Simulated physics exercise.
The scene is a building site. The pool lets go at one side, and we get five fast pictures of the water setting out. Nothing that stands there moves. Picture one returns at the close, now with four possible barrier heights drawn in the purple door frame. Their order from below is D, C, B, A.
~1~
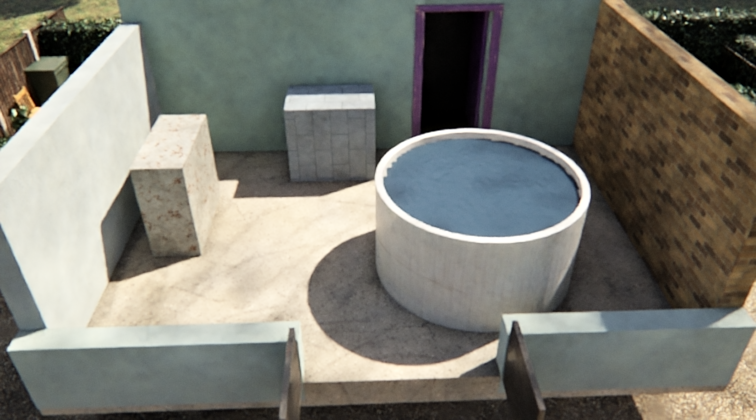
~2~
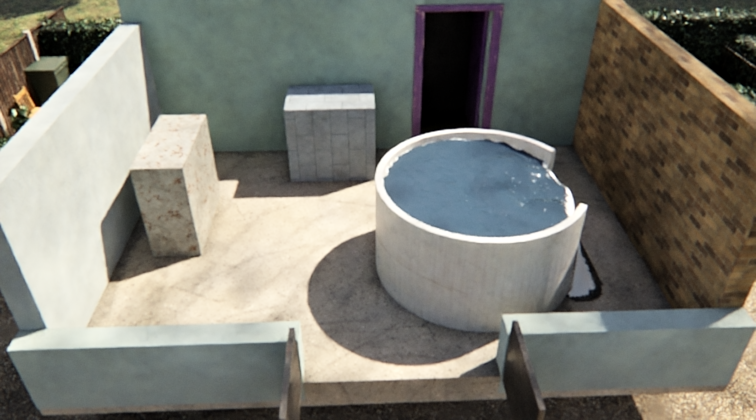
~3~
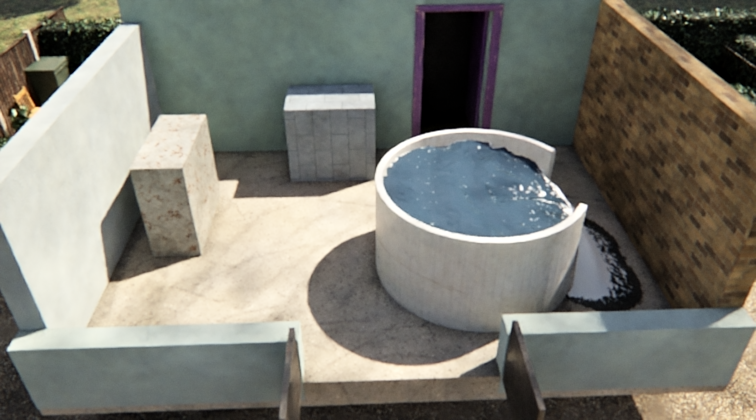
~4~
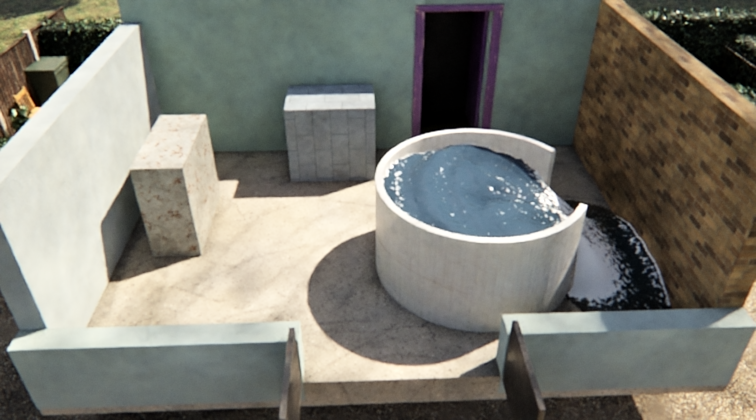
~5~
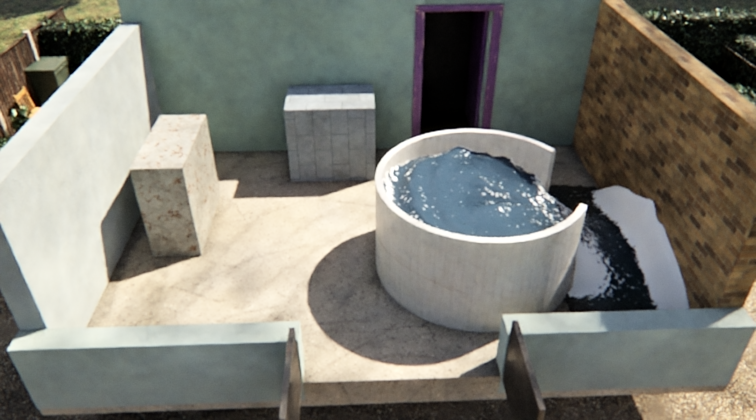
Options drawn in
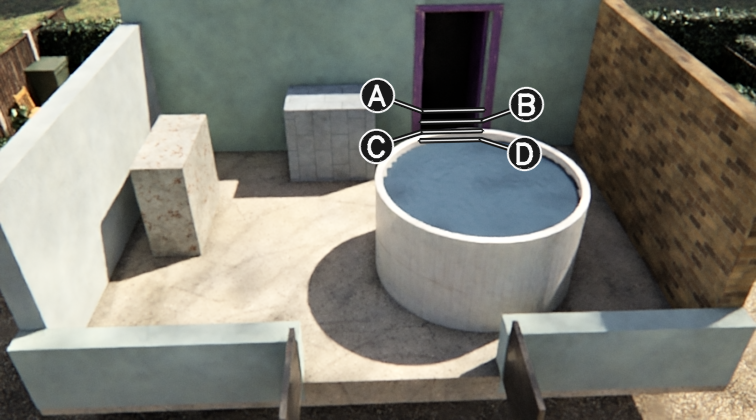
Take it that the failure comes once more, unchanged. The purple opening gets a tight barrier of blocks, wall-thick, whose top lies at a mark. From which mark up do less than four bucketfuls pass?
C is the one.
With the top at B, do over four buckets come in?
No, not at all.
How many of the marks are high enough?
Three of them.
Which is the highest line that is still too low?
It is D.
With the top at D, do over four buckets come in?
Yes, that goes wrong.
In white, A at (452, 110); B at (451, 121); C at (451, 131); D at (450, 140); from the bottom up D, C, B, A.
If A is chosen, nothing gets over.
If B is chosen, nothing gets over.
If C is chosen, a splash gets over, under a bucket.
If D is chosen, about 7 bucketfuls get in.
